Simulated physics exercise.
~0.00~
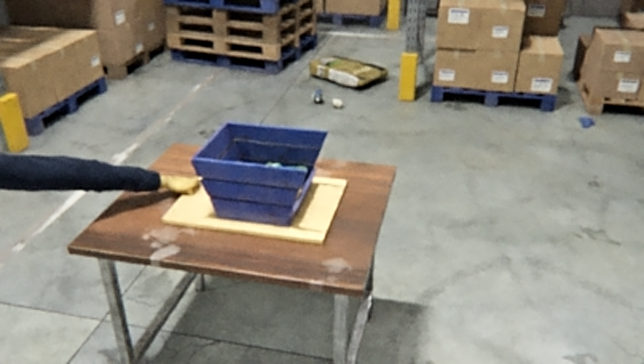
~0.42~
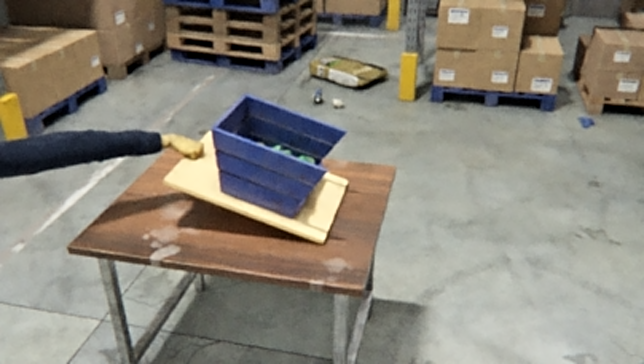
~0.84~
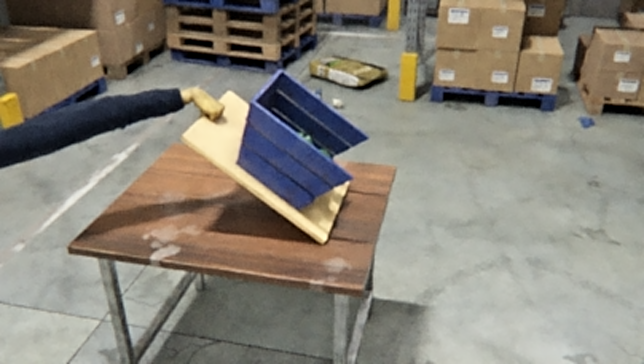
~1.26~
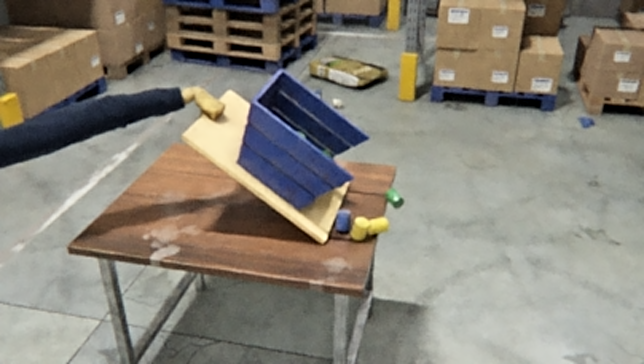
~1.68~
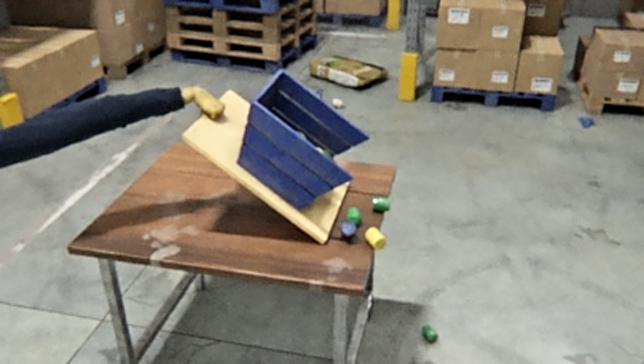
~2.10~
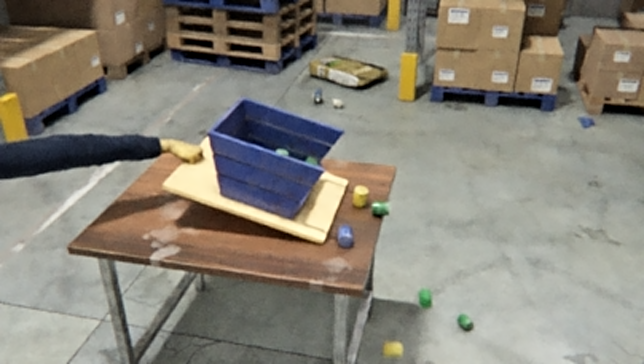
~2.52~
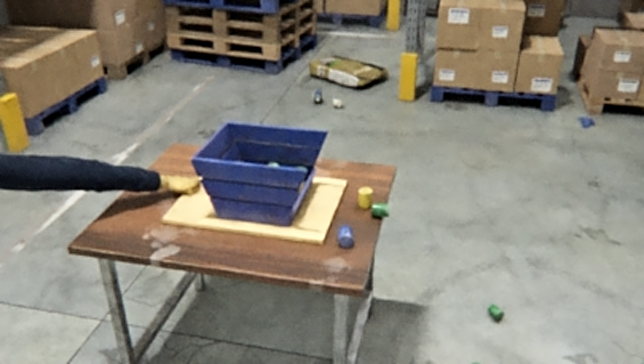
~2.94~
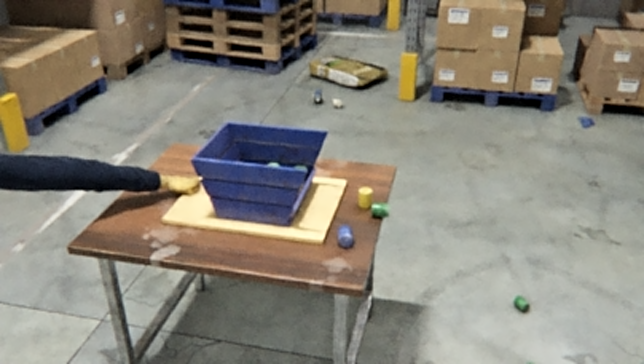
The video shows a gloved hand lifting the left end of a board holding a blue tote on a table, tipping it rightward until several small coloured jars spill out. The board is lowered flat, leaving some jars on the table while a green one rolls right across the floor.
